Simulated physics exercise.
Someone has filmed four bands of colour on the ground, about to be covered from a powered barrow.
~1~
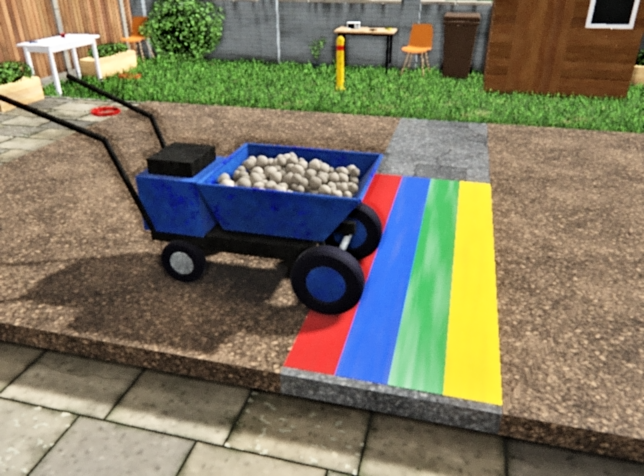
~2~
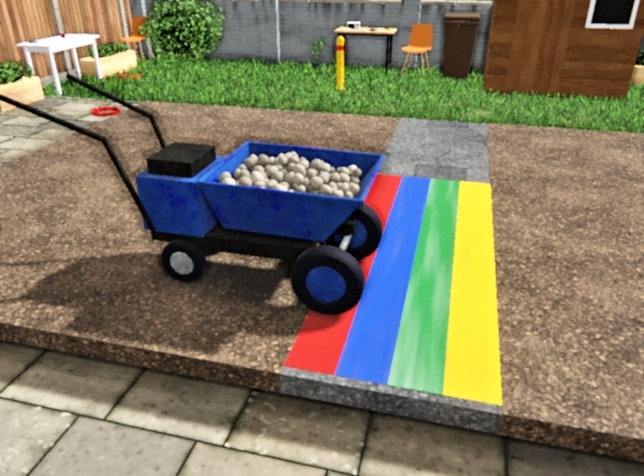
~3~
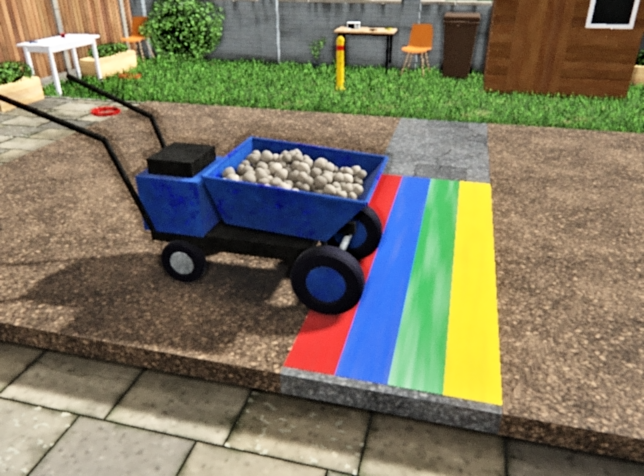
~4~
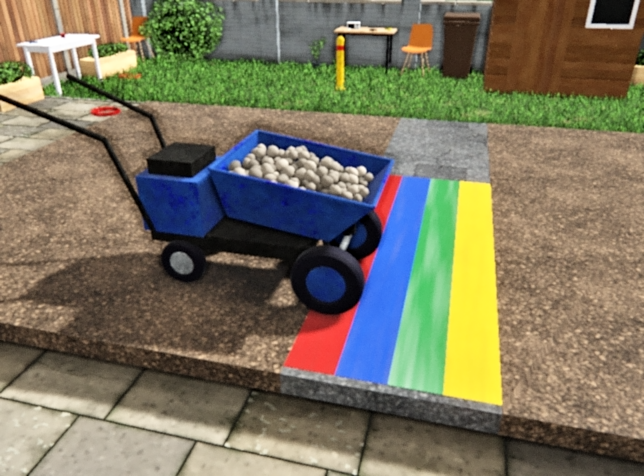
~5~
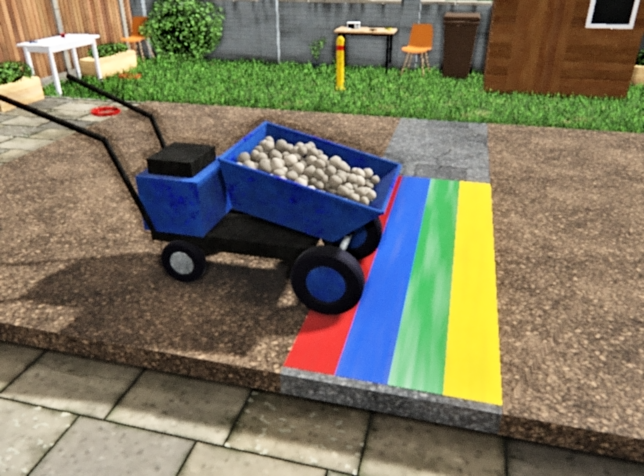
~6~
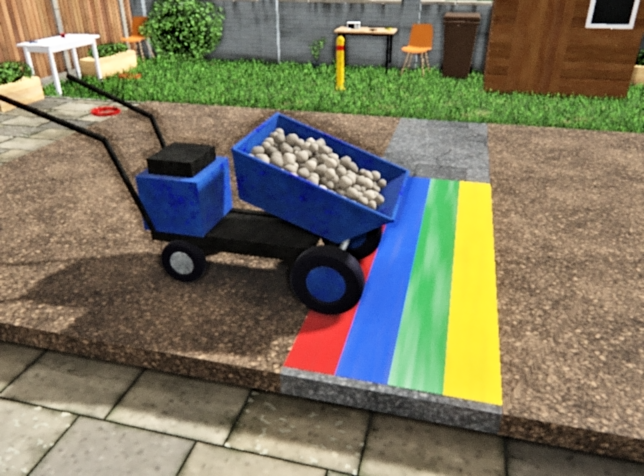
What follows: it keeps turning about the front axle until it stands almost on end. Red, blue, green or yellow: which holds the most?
The heap favours the yellow strip.
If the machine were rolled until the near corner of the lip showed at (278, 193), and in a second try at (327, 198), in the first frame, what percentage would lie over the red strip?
First some 10, then 0 per cent.
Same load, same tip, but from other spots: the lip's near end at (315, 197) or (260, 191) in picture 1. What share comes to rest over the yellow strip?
The first gives 20 %, the second 0 %.
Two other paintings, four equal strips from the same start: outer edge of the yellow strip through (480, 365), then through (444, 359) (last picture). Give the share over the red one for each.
Roughly 0 per cent, and 0 per cent.
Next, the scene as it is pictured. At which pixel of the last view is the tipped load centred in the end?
Roughly at (470, 298).
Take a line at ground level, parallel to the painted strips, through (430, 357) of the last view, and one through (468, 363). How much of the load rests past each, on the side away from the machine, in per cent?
About 70 and 40 per cent.
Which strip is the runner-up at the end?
In second place: That green strip.
Shortly afterwards, skip tipped steeply; the whole lot in the skip.
Next, skip tipped right over; near two thirds in the skip; a little over the green strip; near a quarter over the yellow strip; only a few falling; only a few off the paint.
Some moments later, skip tipped right over; near a quarter in the skip; only a few over the blue strip; near a quarter over the green strip; near a third over the yellow strip; near a quarter off the paint.
In the end, skip tipped right over; near a quarter in the skip; none at all over the red strip; only a few over the blue strip; near a quarter over the green strip; near a third over the yellow strip; near a quarter off the paint.
